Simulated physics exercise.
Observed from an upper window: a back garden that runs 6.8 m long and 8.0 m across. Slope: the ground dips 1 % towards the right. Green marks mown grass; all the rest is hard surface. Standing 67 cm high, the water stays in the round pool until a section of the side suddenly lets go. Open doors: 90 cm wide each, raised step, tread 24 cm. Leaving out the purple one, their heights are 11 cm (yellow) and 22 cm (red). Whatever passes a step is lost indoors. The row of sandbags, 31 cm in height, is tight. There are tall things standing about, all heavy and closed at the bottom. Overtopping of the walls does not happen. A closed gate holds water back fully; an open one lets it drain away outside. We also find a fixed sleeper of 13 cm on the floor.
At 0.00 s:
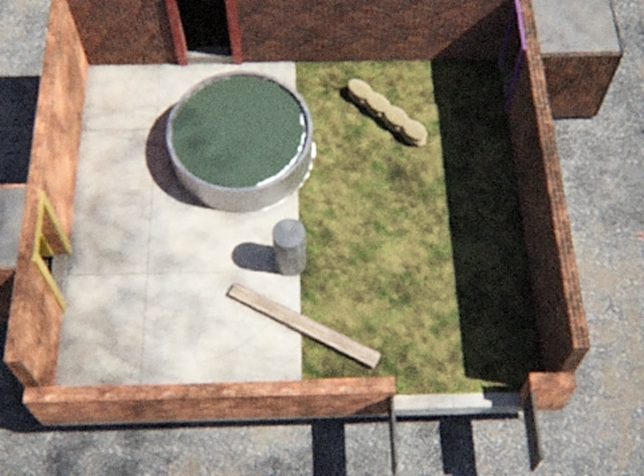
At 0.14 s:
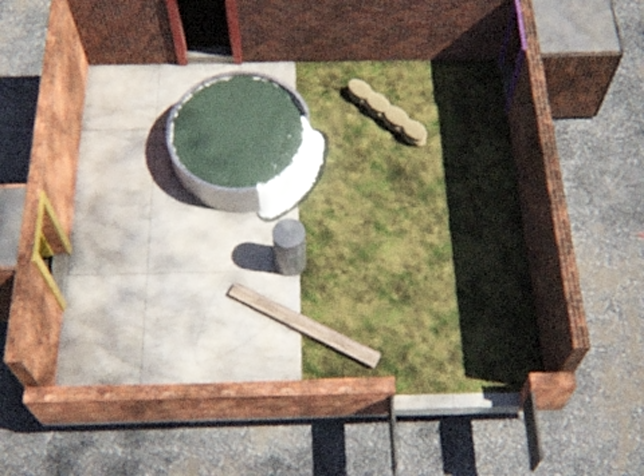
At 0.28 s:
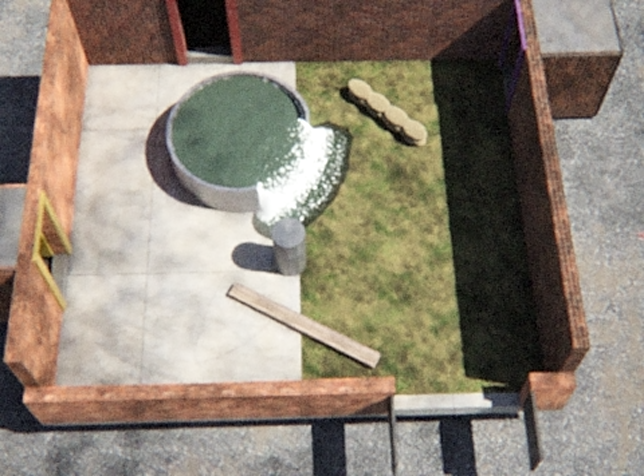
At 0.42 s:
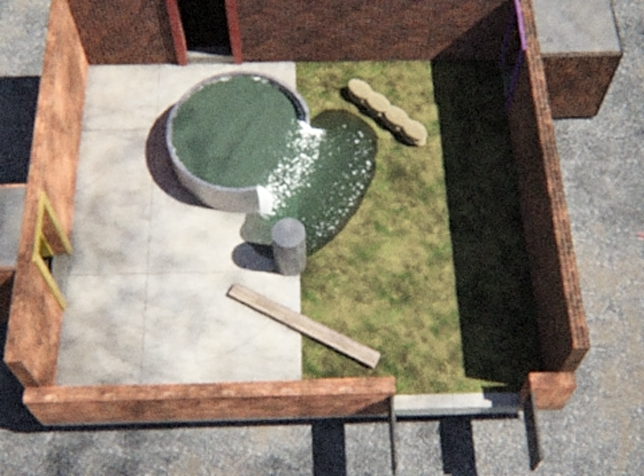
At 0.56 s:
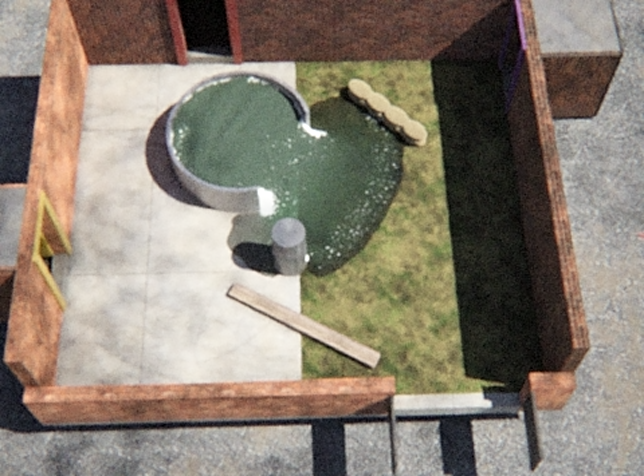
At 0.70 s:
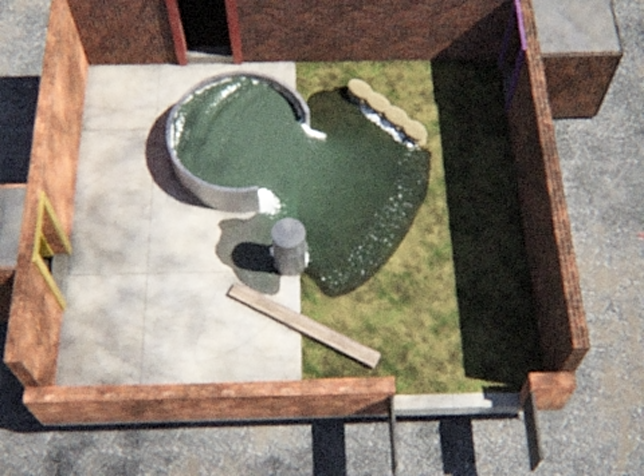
Round pool in a brick-walled garden bursting open on its right side, green water spreading over the grass to the sandbags.
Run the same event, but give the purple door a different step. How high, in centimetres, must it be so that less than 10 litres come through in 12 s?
It must be about 9 cm high.
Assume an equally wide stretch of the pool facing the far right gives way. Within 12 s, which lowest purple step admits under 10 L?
Then the minimum is about 24 cm.
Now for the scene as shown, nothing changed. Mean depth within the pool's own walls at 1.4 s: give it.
Roughly 40 cm on average.
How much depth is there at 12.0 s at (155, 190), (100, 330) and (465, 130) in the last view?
Depths in order: 2 / 0 / 9 cm.
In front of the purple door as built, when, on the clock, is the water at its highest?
Around 10.5 seconds.
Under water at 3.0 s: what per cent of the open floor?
I'd say near 45 percent.
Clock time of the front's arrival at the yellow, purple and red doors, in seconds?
Arrival: Yellow not in the 12 s, purple 3.0 s, red 5.0 s.
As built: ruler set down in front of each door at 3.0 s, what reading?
The yellow door has 0 cm, the purple door 2 cm and the red door 0 cm.
After 1.4 s water covers 25 % of the floor, deepest (28 cm) near (306, 187); it has not reached the purple door.
After 3.0 s water covers 45 % of the floor, deepest (24 cm) near (525, 262); it has not reached the purple door.
After 12.0 s water covers 75 % of the floor, deepest (10 cm) near (512, 166); 10 cm at the purple door, 0 litres in over its 12 cm step.
At the purple door as built, the water arrived by 3.1 s and peaked near 12 cm at 10.6 s.
With a step of 7.5 cm, 30 litres would have come in within the 12 s; with 10 cm, 4 litres. So under 10 litres takes about 9 cm.
